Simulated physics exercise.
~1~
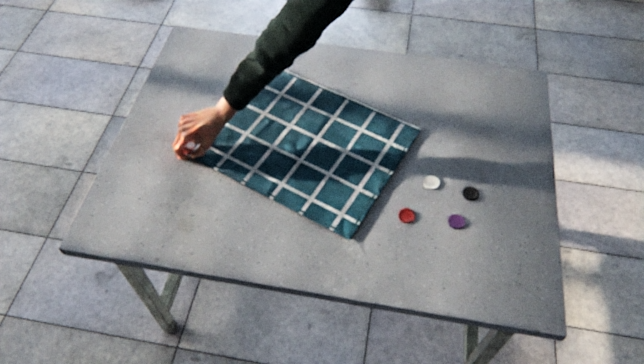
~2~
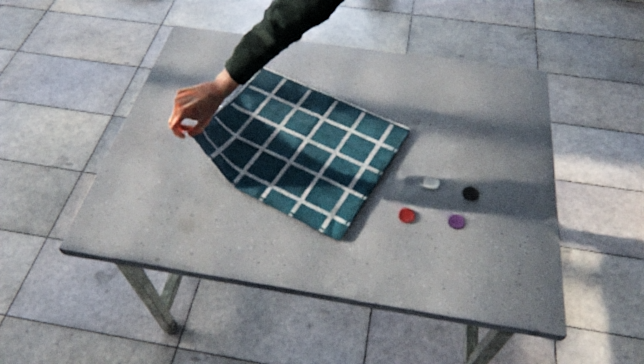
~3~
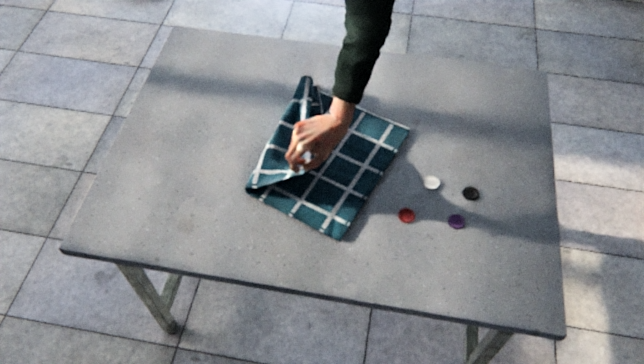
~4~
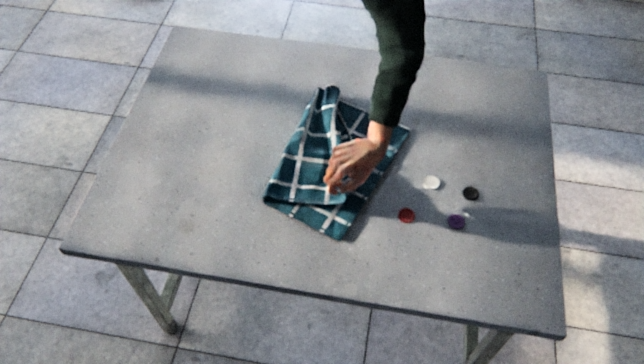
On a grey table standing on paving, a hand pinches the left corner of a teal checked cloth, lifts it and carries it rightward over the rest, leaving the cloth partly folded with the hand still on it, beside four small uncovered discs.
